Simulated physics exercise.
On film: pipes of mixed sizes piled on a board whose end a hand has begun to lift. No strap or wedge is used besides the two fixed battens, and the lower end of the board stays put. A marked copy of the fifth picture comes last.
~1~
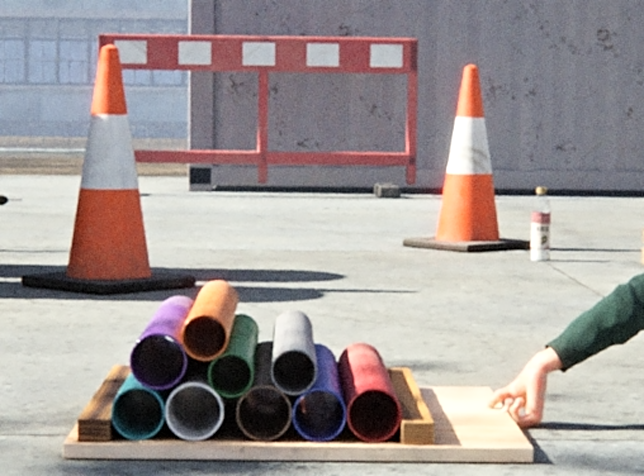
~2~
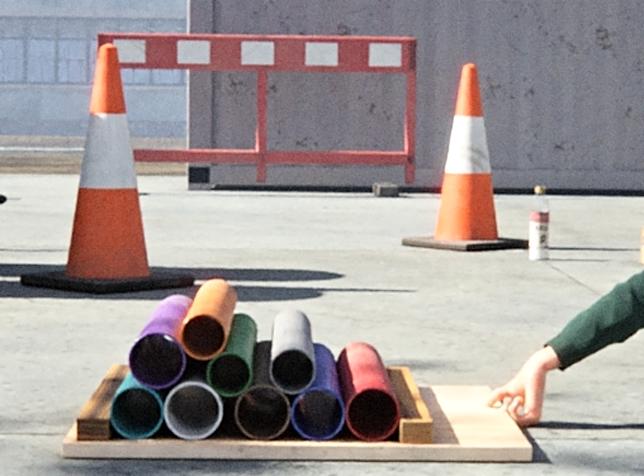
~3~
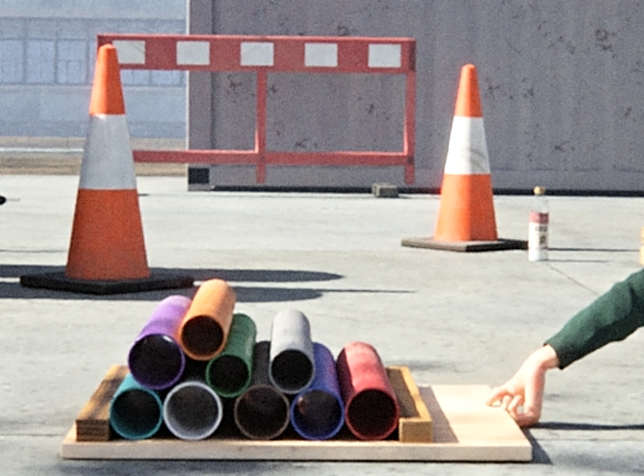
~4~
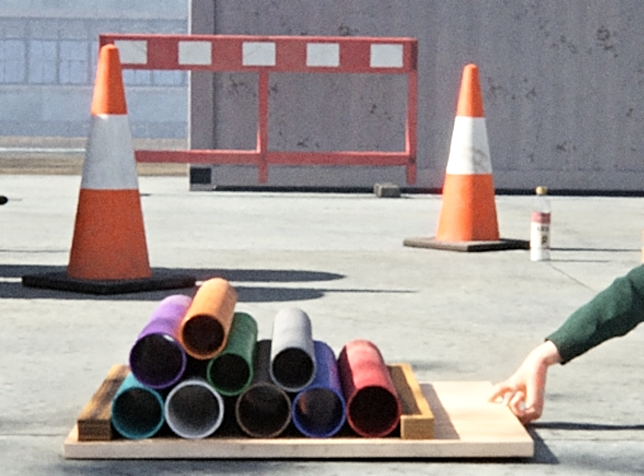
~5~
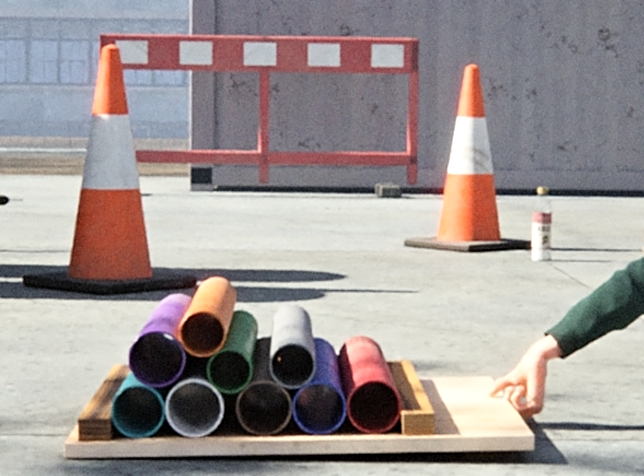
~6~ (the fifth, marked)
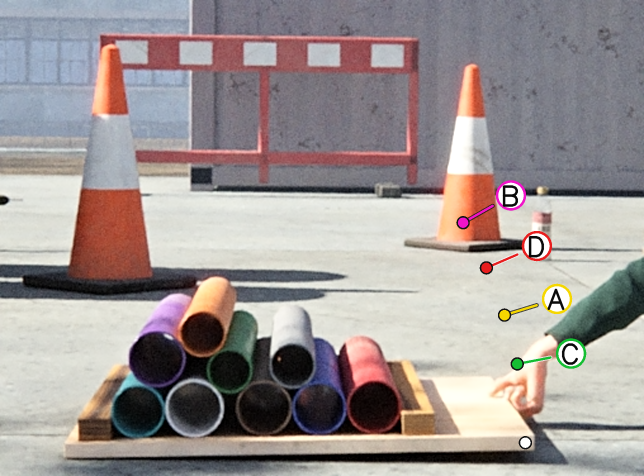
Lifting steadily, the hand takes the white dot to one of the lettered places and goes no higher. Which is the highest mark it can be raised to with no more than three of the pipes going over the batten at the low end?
Raise it to B.
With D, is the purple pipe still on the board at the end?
The purple pipe: No.
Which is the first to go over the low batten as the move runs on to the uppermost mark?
The purple one.
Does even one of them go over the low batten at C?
At C: No.
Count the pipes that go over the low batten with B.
It comes to two.
On the copy, A at (505, 315); B at (463, 223); C at (517, 364); D at (486, 268); the white dot at (525, 443).
On B. First, board at 17°.
Then, board at 30°.
Finally, board at 30°, two over the low batten (purple, orange).
By contrast, A two over the low batten (purple, orange); C none over the low batten; D two over the low batten (purple, orange).
